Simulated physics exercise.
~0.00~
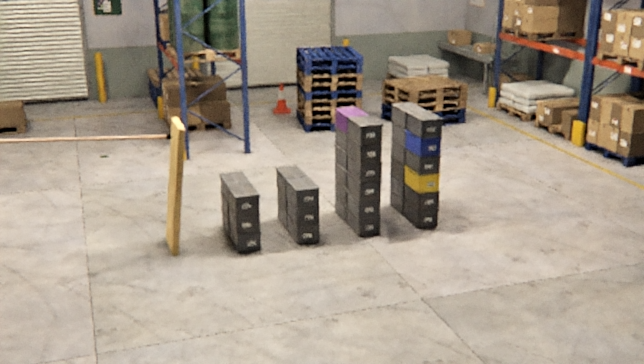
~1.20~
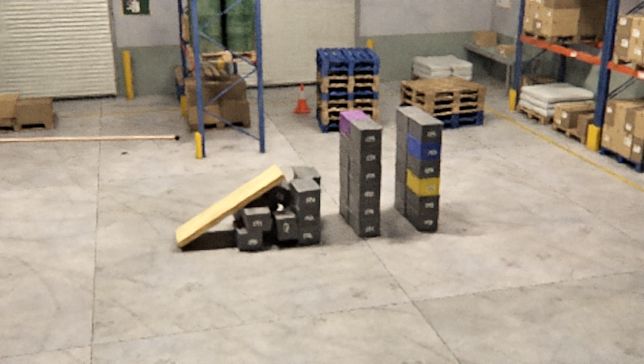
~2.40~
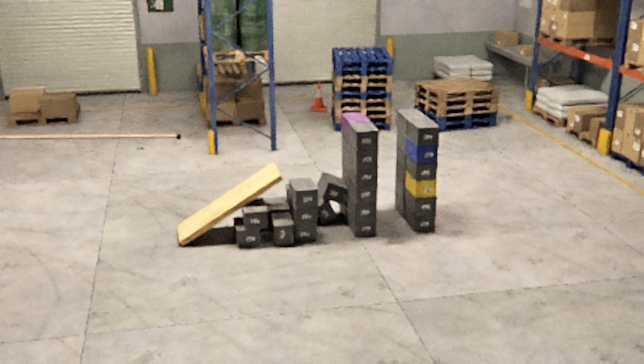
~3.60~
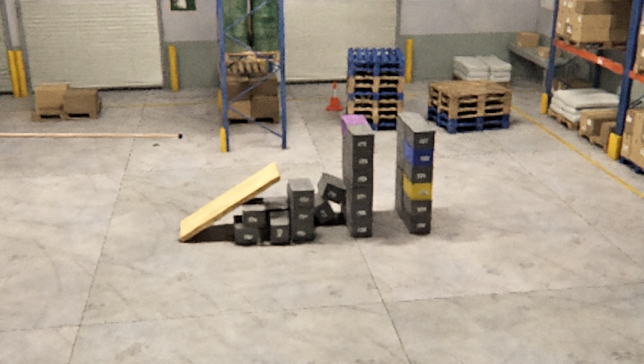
In the video, an upright yellow board in a warehouse tips right onto the nearest of several columns of dark totes, toppling some and ending leaning on the jumbled pile, while the two tall columns with purple, blue and yellow totes stay standing.
